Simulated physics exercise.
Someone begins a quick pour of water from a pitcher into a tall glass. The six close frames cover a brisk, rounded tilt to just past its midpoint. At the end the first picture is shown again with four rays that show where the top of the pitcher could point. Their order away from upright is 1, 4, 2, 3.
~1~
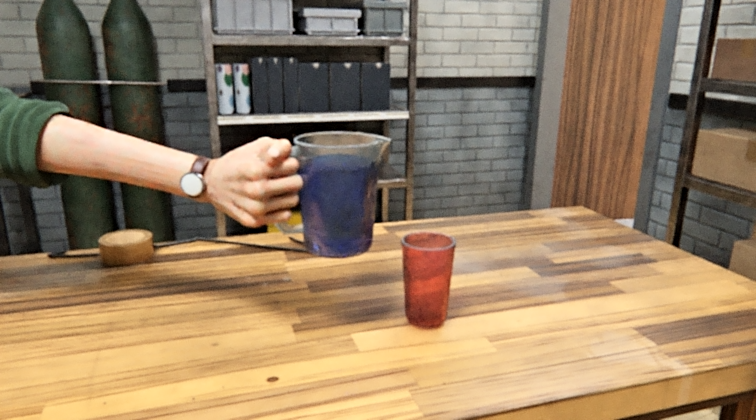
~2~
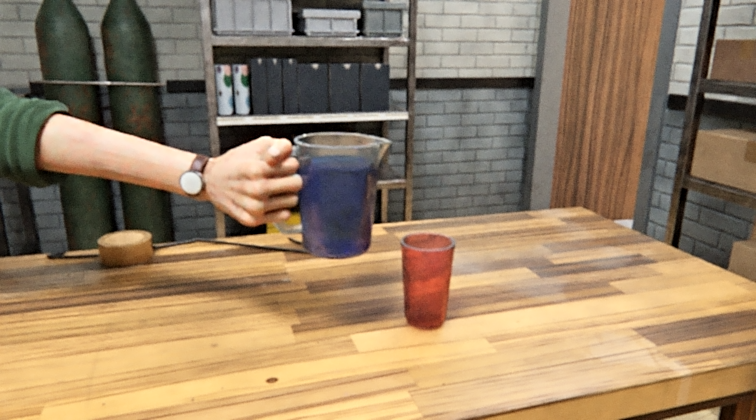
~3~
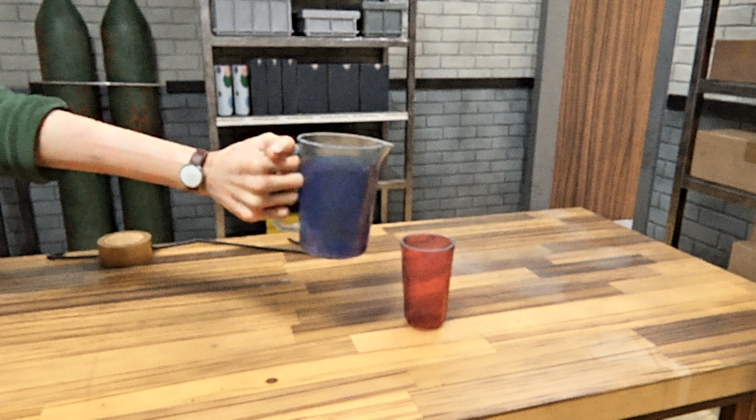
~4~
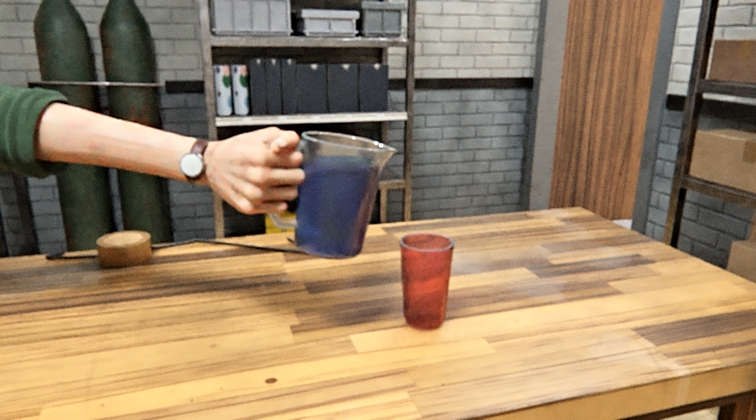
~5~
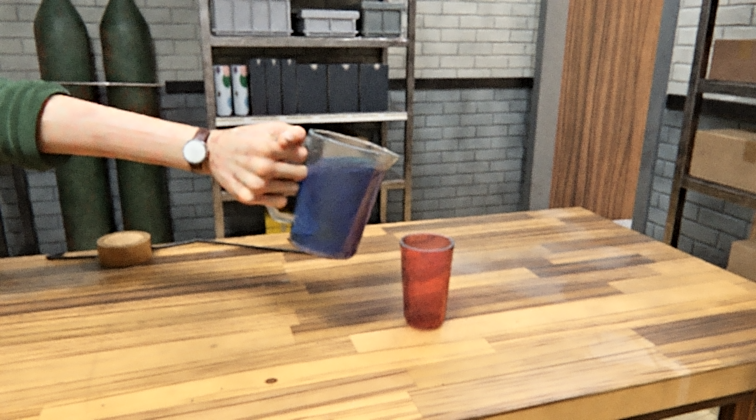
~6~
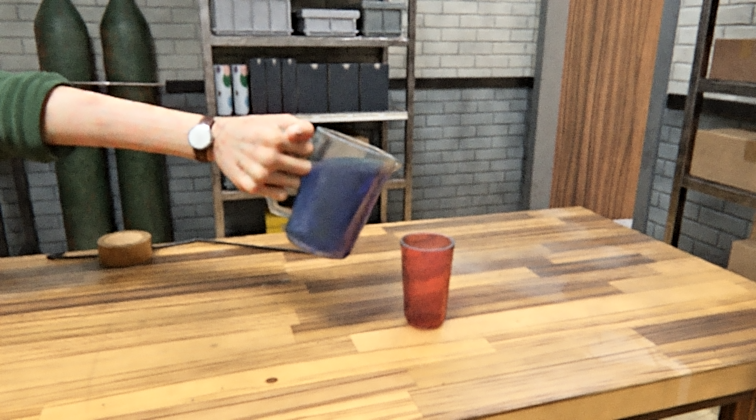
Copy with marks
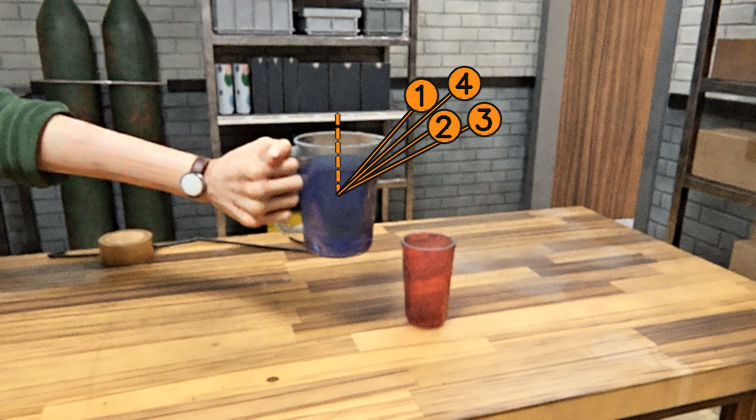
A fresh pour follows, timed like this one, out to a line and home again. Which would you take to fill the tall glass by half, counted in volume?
4.
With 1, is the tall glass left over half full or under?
Under half.
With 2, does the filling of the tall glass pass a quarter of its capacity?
Yes.
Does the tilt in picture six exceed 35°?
No.
On the marked copy, 1 at (411, 110); 2 at (428, 132); 3 at (468, 126); 4 at (451, 93).
With 1, the tall glass ends with about 29 % of what it can hold.
With 2, the tall glass ends with about 69 % of what it can hold.
With 3, the tall glass ends with about 87 % of what it can hold; 5 % of the water is spilt.
With 4, the tall glass ends with about 47 % of what it can hold.
